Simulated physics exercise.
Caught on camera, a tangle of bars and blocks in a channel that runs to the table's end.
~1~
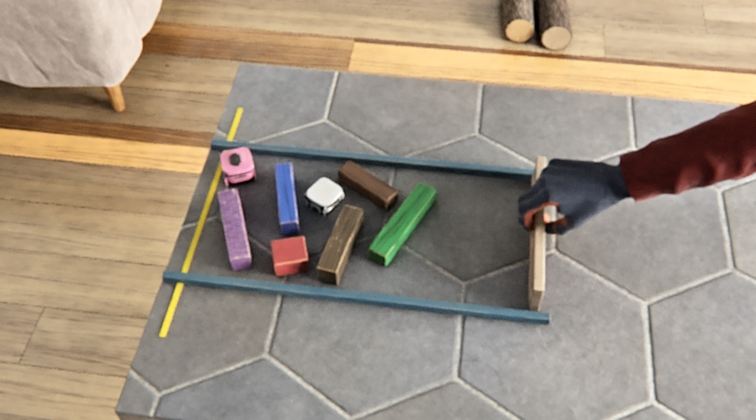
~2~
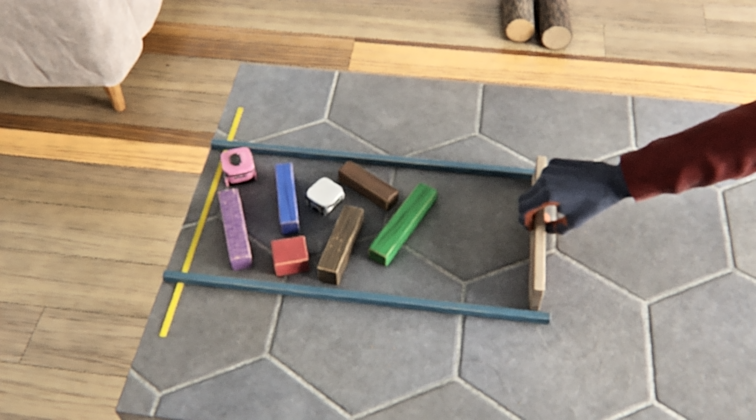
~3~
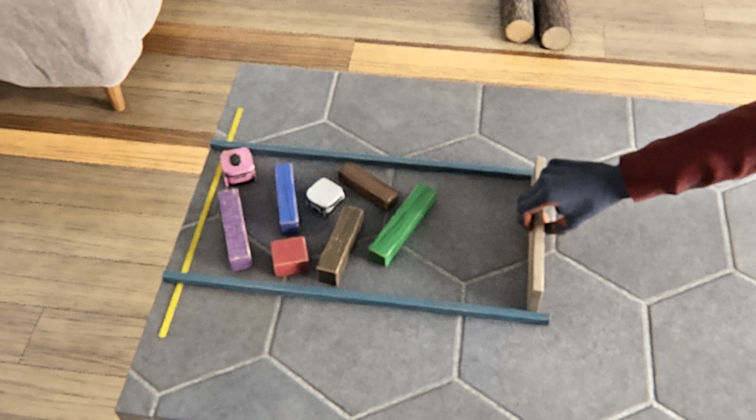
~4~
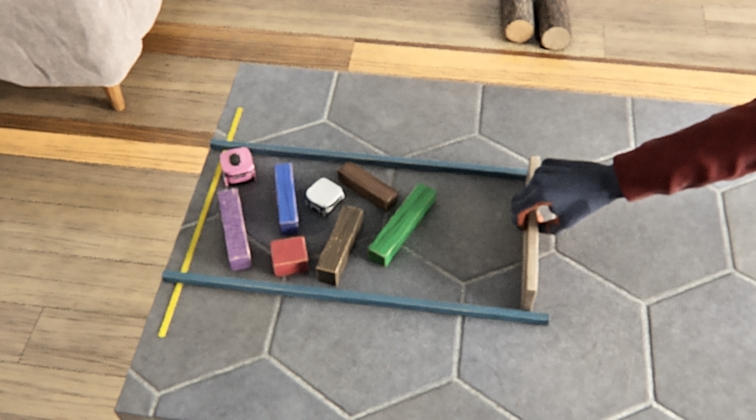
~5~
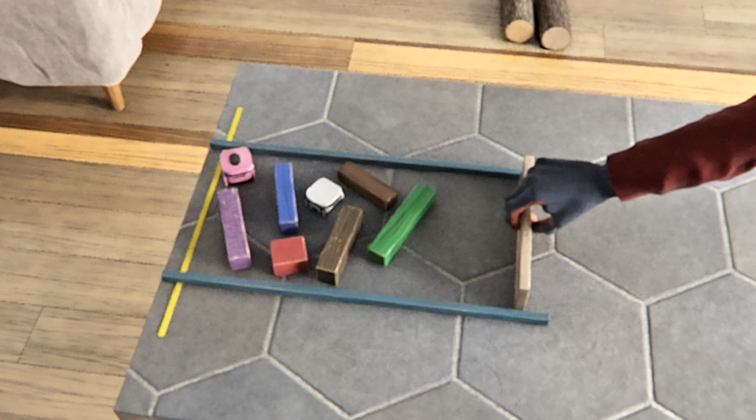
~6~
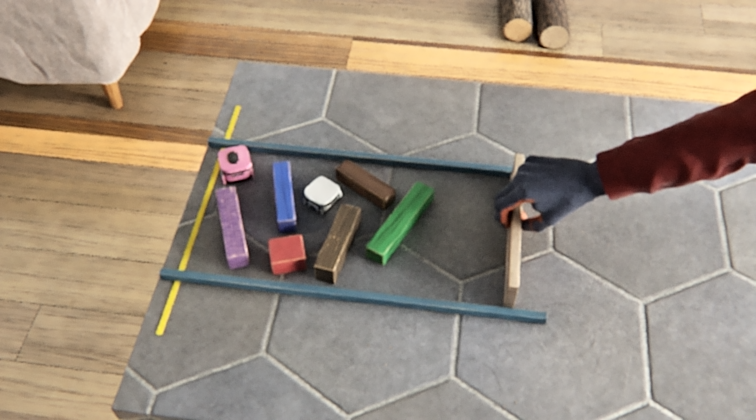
At first, a gloved hand holds a wooden board upright across the right end of a channel between two blue rails, with colourful bars and blocks scattered toward a yellow tape line. The hand then slides the board slightly left, while the bars and blocks stay in place, untouched.
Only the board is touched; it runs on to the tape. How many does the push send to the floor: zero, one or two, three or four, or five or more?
Outcome: The number that fall off is five or more.
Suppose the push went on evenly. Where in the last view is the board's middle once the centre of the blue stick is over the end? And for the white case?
For the blue stick at (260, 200), for the white case at (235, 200).
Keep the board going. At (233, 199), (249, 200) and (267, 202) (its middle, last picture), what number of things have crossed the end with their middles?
The counts: 5, 3 and 2.
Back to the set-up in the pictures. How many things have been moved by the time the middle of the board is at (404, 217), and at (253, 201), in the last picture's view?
The counts are 2 and 8.
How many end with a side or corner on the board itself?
The number is 1.
Soon after, none off yet; pink case at rest near (236, 165); purple bar at rest near (232, 227); blue stick at rest near (284, 196).
Then, none off yet; pink case at rest near (236, 165); purple bar at rest near (231, 227); blue stick moved a little near (261, 197).
Further on, one off so far; pink case falling near (189, 242); purple bar tipped well over near (158, 237); blue stick moved about its own width near (184, 194).
At rest, the number that fall off is five or more; fallen, brown stick, black bar, white case, red block, blue stick, purple bar and pink case.
